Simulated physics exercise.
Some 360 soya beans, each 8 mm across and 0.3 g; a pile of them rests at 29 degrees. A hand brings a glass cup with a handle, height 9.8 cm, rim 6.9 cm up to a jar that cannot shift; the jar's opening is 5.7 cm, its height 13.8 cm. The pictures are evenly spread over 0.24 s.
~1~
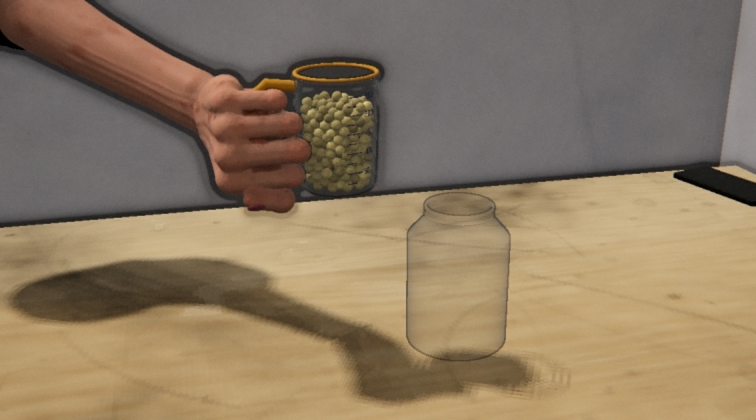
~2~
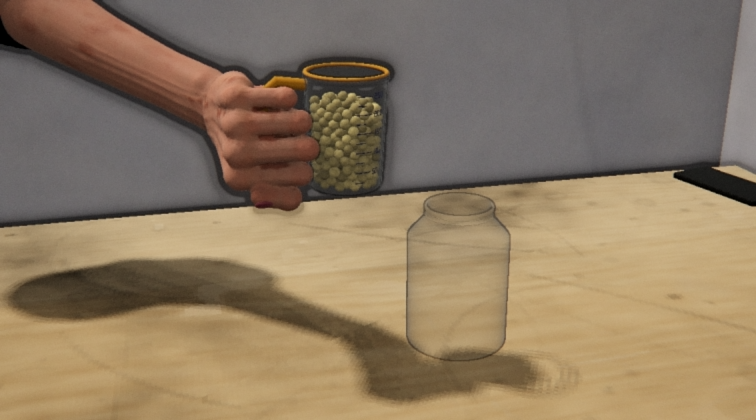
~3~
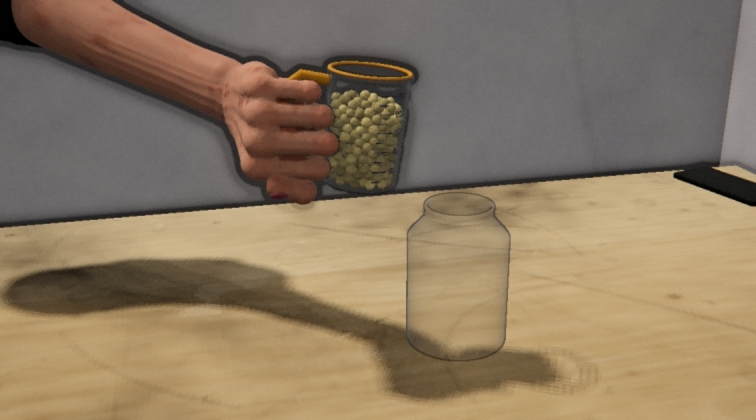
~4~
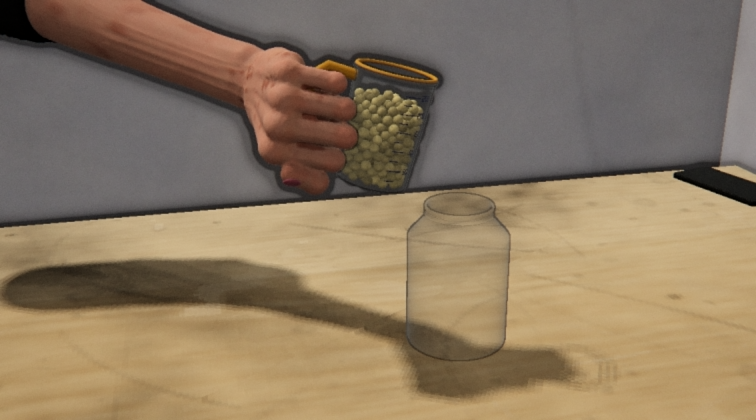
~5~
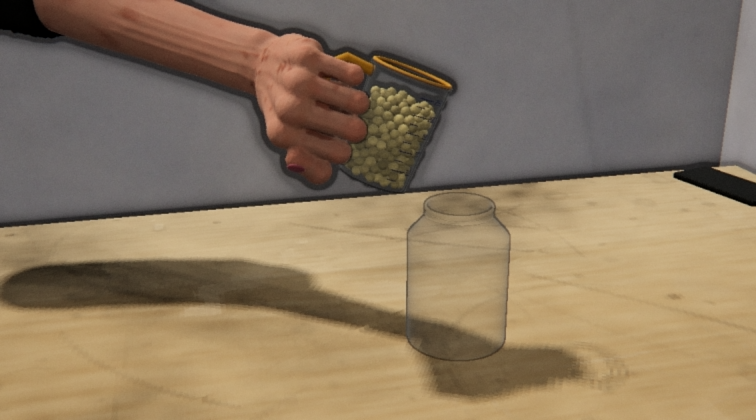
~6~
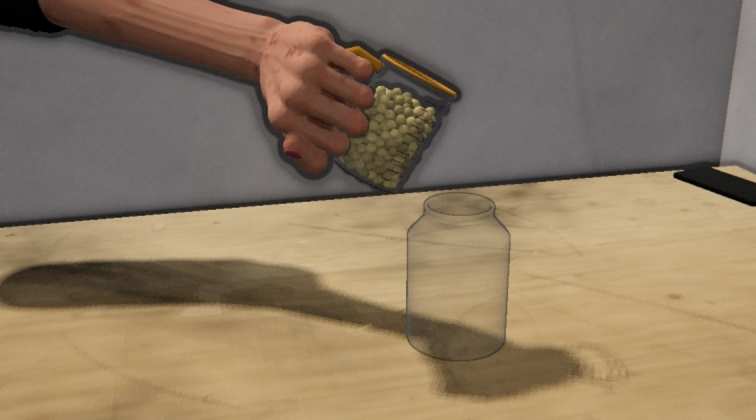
On a wooden tabletop by a grey wall, a hand carried a glass cup of pale green beans a short way right toward an empty clear jar, gradually tilting it rightward.
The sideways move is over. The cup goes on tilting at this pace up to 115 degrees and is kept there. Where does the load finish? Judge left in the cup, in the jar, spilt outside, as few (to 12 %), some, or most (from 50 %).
Left in the cup: Few; in the jar: Most; spilt outside: Few.
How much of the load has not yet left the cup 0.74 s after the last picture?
Roughly 40 per cent.
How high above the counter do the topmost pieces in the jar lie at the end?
Some 5.5 cm.
Then, 0.27 s after the last picture, tilt 73 degrees; the cup holds 100 %, the jar 0 %.
Then, 0.44 s after the last picture, tilt 101 degrees; the cup holds 100 %, the jar 0 %.
Then, 0.74 s after the last picture, tilt 115 degrees; the cup holds 40 %, the jar 45 %.
In the end, still above 0 %, jar 100 %, spilt 0 %.
